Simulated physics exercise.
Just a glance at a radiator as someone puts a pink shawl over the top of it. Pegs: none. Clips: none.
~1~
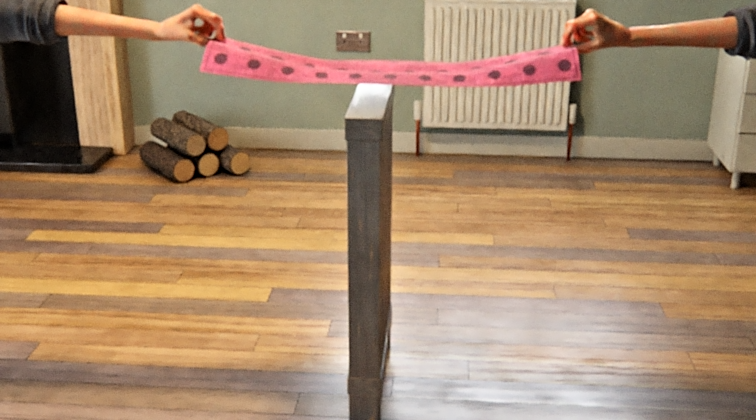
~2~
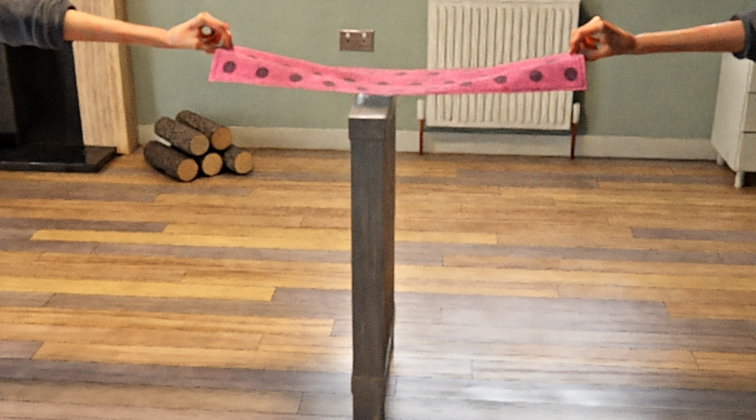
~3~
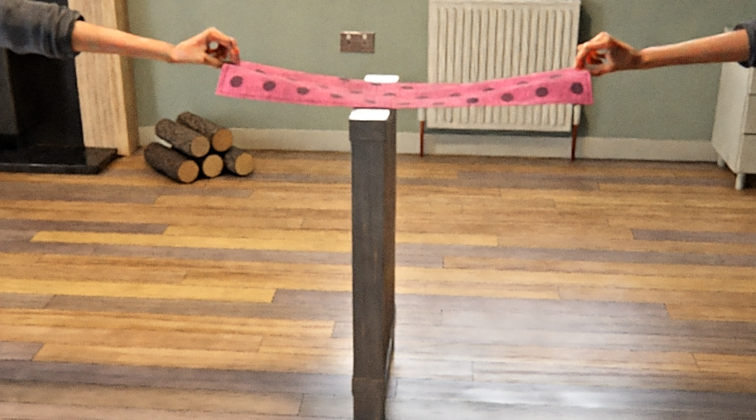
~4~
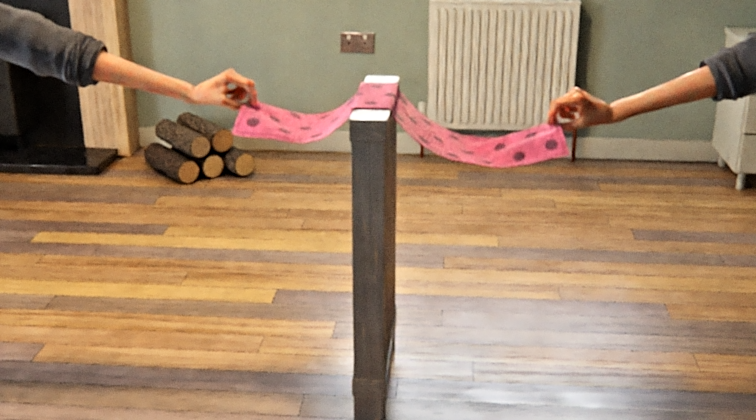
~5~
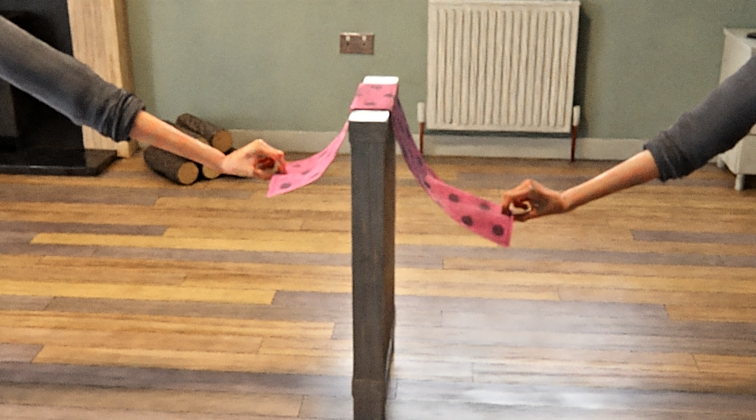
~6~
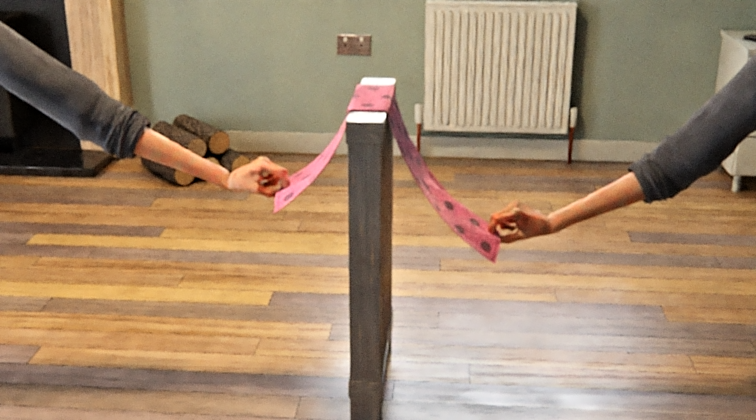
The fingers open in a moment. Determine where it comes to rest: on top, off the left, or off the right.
My prediction is it will remain in place.
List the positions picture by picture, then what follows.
In the first picture, left end (205, 72); right end (576, 80); top of the radiator (363, 123).
In the second picture, left end (213, 80); right end (582, 90).
In the third picture, left end (221, 95); right end (588, 104); top of the radiator (368, 124).
In the fourth picture, left end (237, 135); right end (564, 156).
In the fifth picture, left end (272, 196); right end (504, 246).
In the sixth picture, left end (278, 210); right end (491, 261); both sides about alike.
Then, 0.26 s past the final frame, shawl hanging on both sides, left end near (327, 219), right end near (448, 269).
Then, 0.40 s past the final frame, shawl hanging on both sides, left end near (355, 223), right end near (402, 276).
When it is over, shawl hanging on both sides, left end near (355, 223), right end near (390, 276). The pink shawl hangs there.
